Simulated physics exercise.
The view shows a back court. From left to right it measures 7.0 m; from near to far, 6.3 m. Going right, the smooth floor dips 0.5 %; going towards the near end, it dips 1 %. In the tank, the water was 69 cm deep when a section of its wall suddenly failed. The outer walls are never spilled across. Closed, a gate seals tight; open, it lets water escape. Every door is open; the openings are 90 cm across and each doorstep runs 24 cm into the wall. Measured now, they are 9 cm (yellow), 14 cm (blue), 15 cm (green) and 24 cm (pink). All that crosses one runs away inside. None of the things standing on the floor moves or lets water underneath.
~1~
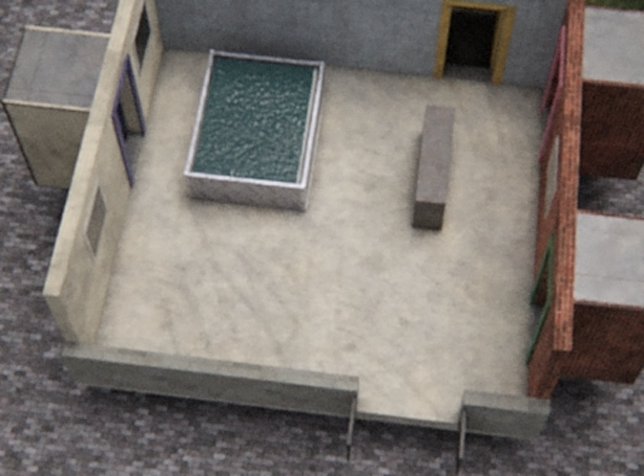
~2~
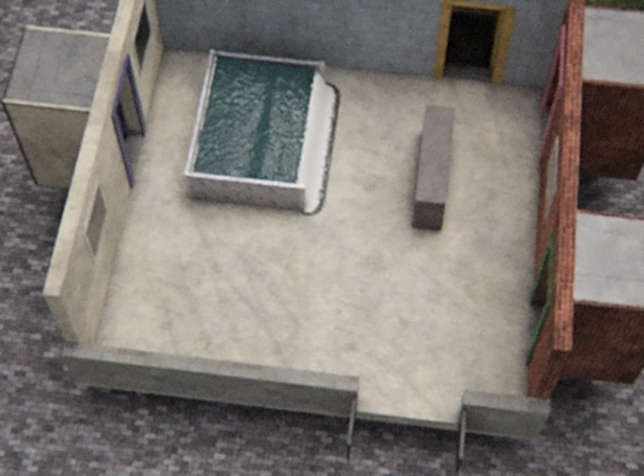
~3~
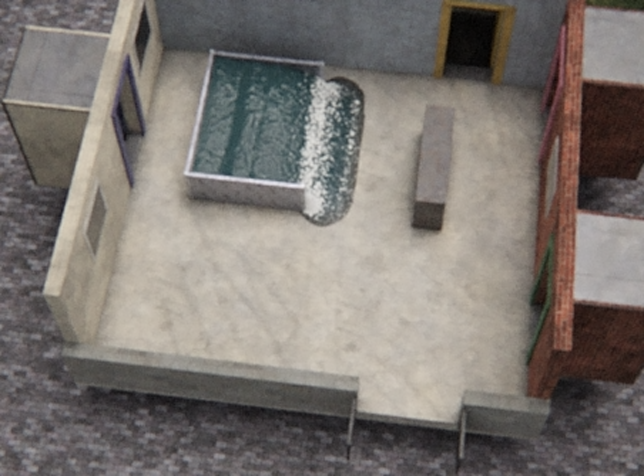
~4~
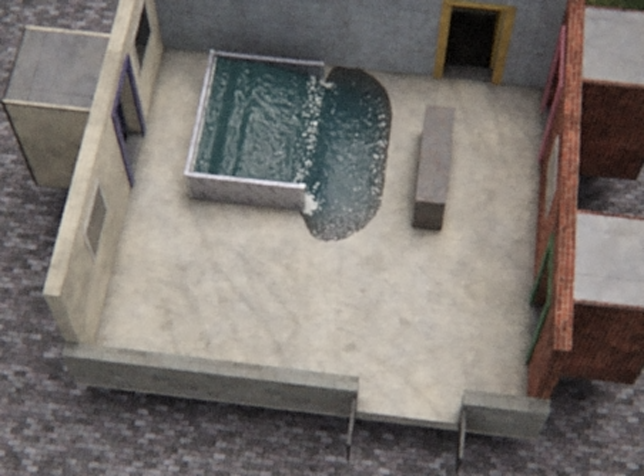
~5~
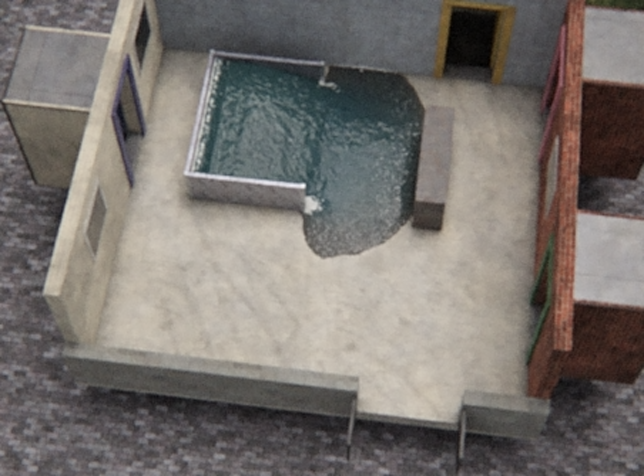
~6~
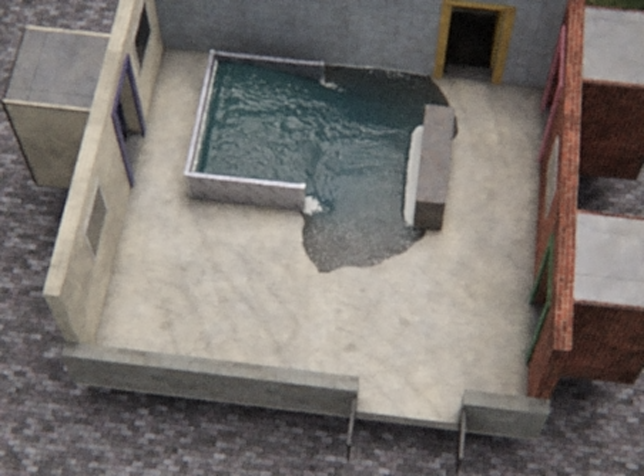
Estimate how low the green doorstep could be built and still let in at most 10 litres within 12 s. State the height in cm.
I would say 11.5 cm or so.
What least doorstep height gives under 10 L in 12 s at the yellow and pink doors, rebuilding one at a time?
About 26 cm at yellow and 25 cm at pink.
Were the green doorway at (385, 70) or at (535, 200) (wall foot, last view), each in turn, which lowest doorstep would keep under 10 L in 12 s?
21 and 6.0 cm.
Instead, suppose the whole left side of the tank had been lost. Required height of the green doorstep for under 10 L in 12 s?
Then the minimum is about 10.5 cm.
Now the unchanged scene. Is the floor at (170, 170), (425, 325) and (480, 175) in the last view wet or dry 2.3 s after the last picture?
Listed order - unwetted, soaked through, soaked through.
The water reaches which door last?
It's the blue door.
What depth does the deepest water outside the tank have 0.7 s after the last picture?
50 cm.
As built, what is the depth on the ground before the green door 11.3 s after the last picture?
Depth: Near 8.0 cm.
Then, 0.7 s after the last picture water covers 30 % of the floor, deepest (50 cm) near (406, 175); it has not reached the green door.
Then, 2.3 s after the last picture water covers 60 % of the floor, deepest (34 cm) near (536, 103); 8 cm at the green door, 0 litres in over its 15 cm doorstep.
Then, 11.3 s after the last picture water covers 95 % of the floor, deepest (9 cm) near (494, 413); 8 cm at the green door, 2 litres in over its 15 cm doorstep.
At the green door as built, the water peaked near 16 cm, 3.1 s after the last picture.
With a doorstep of 10.5 cm, 17 litres would have come in within the 12 s; with 14 cm, 3 litres. So under 10 litres takes about 11.5 cm.
